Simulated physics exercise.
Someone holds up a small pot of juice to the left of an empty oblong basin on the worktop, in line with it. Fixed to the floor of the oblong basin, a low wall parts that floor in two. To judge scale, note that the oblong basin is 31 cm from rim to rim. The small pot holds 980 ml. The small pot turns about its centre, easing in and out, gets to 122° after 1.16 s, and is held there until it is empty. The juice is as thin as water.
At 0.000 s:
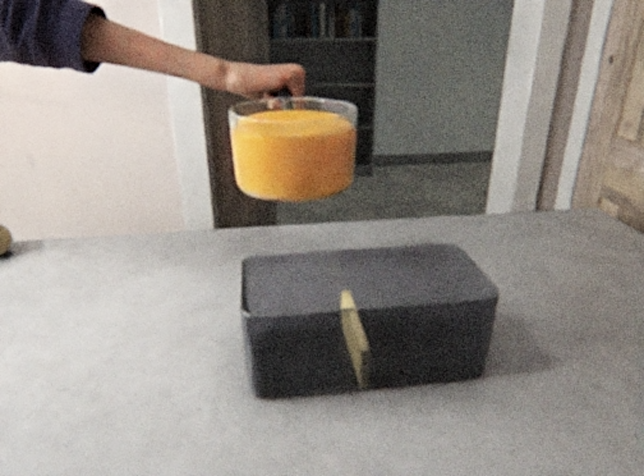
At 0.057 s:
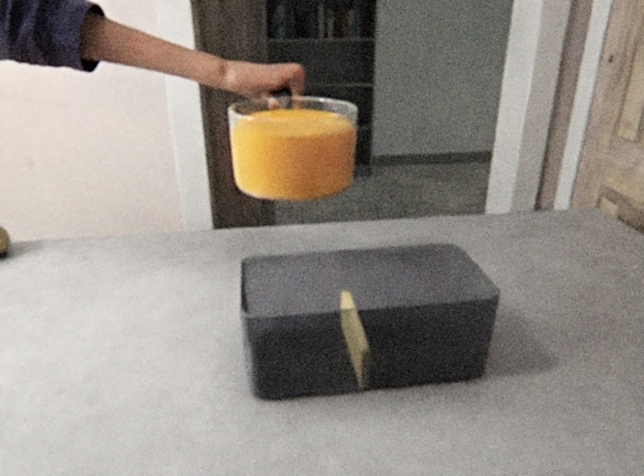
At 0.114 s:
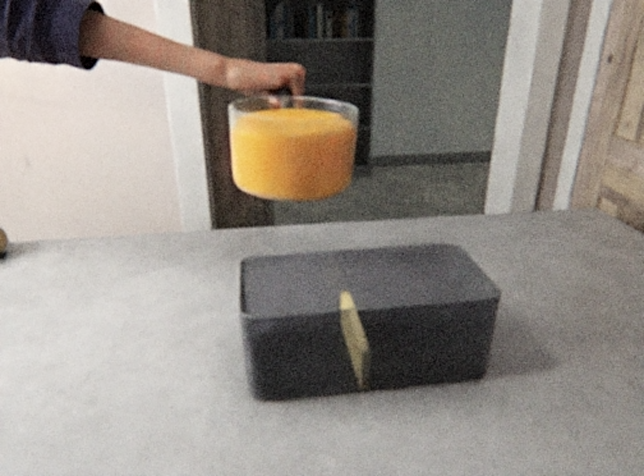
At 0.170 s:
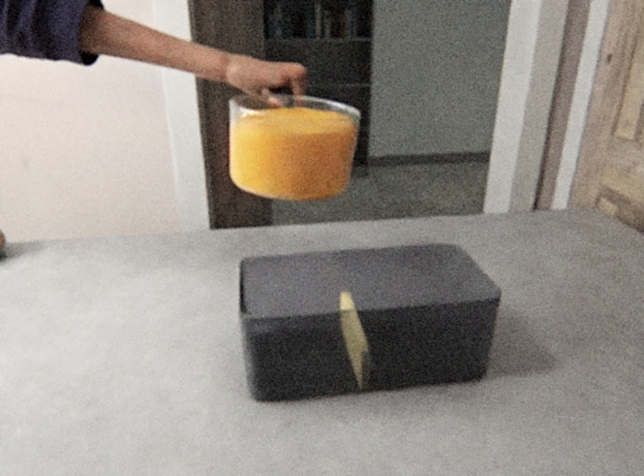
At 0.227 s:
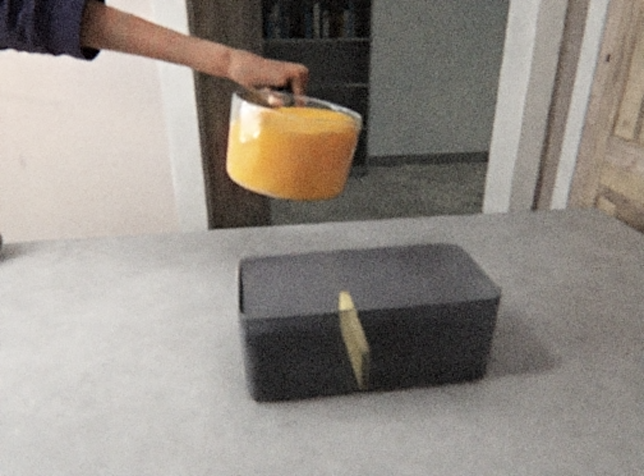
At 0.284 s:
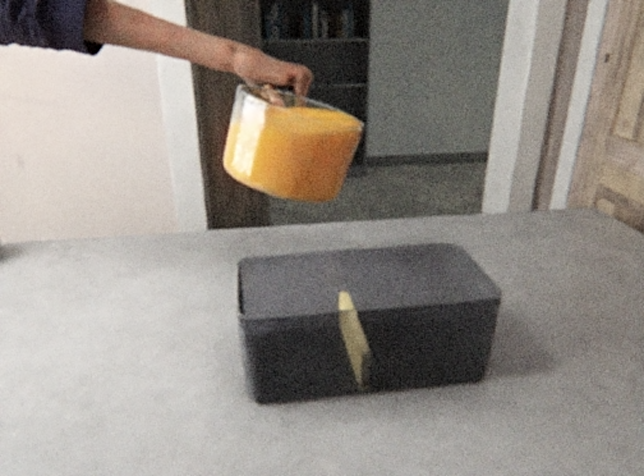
On a grey worktop, a hand gradually tilts a clear pot of orange juice rightward above an oblong basin.
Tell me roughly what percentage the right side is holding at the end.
At the end it holds about 94 per cent.
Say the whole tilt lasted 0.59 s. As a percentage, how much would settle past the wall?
In that case, roughly 80 per cent.
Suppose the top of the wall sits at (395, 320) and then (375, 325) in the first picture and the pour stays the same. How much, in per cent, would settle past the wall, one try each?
60 % and 75 %.
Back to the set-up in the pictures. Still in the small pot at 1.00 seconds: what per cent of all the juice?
About 5 % is still there.
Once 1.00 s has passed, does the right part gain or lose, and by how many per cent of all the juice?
Net change: A rise of about 10 %.
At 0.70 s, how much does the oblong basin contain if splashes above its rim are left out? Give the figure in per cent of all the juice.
At that time the basin holds about 16 per cent of the liquid.
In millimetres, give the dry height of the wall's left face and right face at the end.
For the left, around 54 mm; for the right, around 18 mm.
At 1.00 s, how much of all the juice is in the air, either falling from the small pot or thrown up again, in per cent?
Something like 10 per cent of the total.
Then, 0.70 s in, the tilt is 80° and 47 per cent is still to pour, 0 is left of the wall and 17 right of it.
Then, 1.00 s in, the tilt is 116° and 5 per cent is still to pour, 2 is left of the wall and 84 right of it.
Then, 1.32 s in, the tilt is 122° and 0 per cent is still to pour, 6 is left of the wall and 94 right of it.
Then, 1.66 s in, the tilt is 122° and 0 per cent is still to pour, 6 is left of the wall and 94 right of it.
Finally, 6 per cent lies left of the wall, 94 right of it and 1 outside.
